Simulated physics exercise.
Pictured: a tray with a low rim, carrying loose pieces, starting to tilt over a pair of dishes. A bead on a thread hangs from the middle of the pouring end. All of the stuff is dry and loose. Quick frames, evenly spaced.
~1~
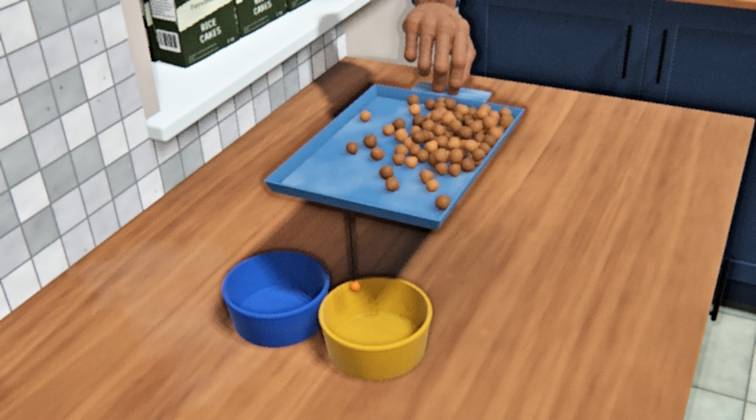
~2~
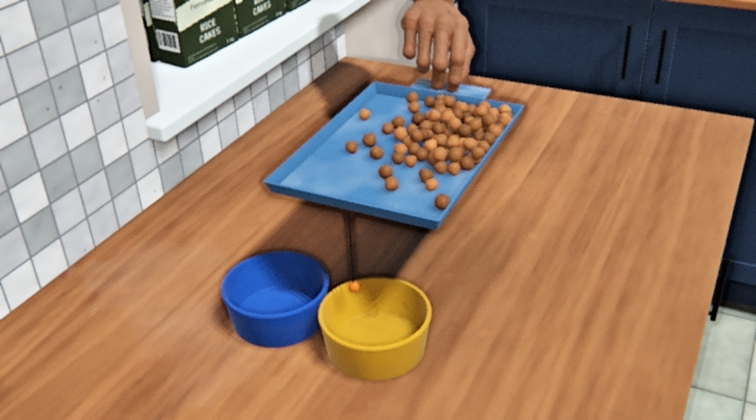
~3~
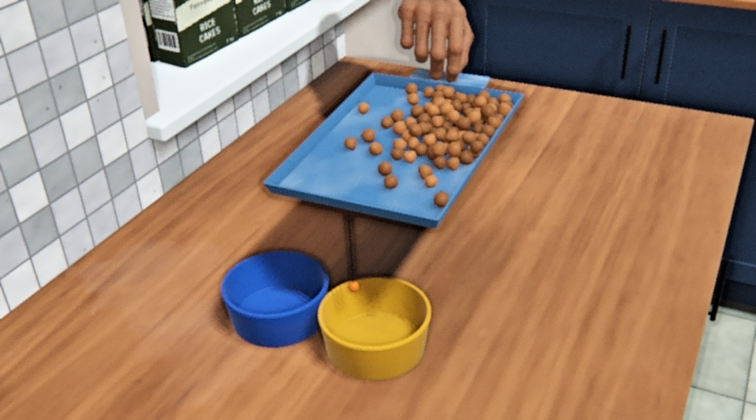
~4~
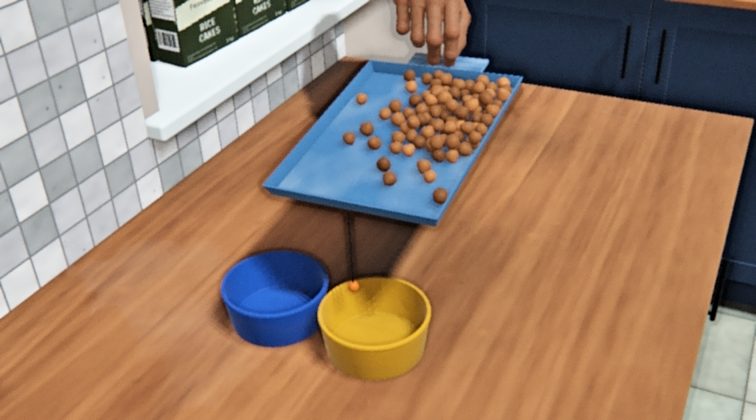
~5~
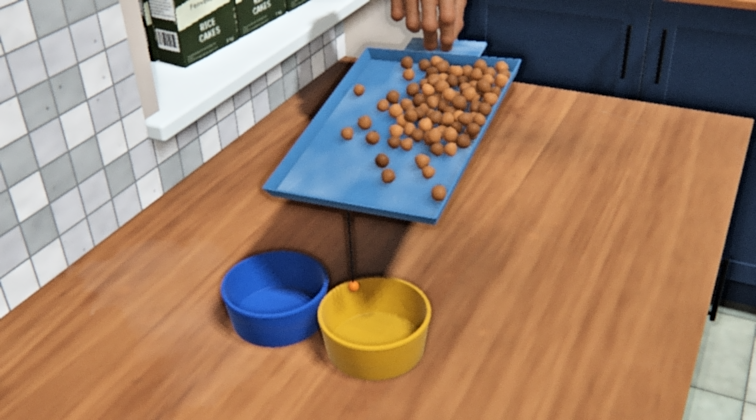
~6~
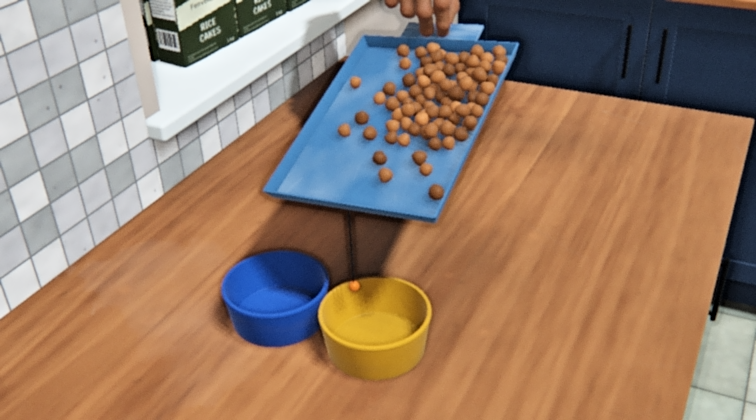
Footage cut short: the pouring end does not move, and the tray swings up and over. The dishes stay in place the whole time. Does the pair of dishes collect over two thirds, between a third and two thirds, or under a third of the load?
The pair collects between a third and two thirds.
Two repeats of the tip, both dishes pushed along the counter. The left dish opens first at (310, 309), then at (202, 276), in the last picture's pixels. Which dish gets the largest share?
Try one: The dish on the left-hand side; try two: The dish on the right-hand side.
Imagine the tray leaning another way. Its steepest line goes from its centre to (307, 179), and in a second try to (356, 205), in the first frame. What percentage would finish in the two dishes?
Lab note: Case 1 near 80 %, case 2 near 40 %.
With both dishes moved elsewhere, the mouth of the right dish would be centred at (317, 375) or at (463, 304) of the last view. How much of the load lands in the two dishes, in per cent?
The first try yields 10% and the second yields 0%.
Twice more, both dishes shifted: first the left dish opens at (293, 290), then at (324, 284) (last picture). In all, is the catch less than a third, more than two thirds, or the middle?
In the middle band, then under a third.
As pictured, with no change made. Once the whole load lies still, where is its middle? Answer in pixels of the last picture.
Somewhere close to (292, 332) in the last picture.
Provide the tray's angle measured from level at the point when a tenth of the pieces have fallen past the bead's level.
Roughly 60 degrees from level.
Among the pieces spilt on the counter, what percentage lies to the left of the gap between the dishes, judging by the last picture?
It comes to about 80 percent.
Soon after the last picture, tray tipped steeply; about two thirds on the tray; a stray few in the right dish; a stray few in the left dish; a small part outside both; about a quarter in the air.
A little later, tray tipped right over; about a quarter on the tray; a small part in the right dish; a small part in the left dish; about a third outside both; about a quarter in the air.
Later still, tray tipped past a quarter turn; about a quarter in the right dish; about a third in the left dish; about half outside both.
At rest, tray tipped past a quarter turn; about a quarter in the right dish; about a third in the left dish; about half outside both.
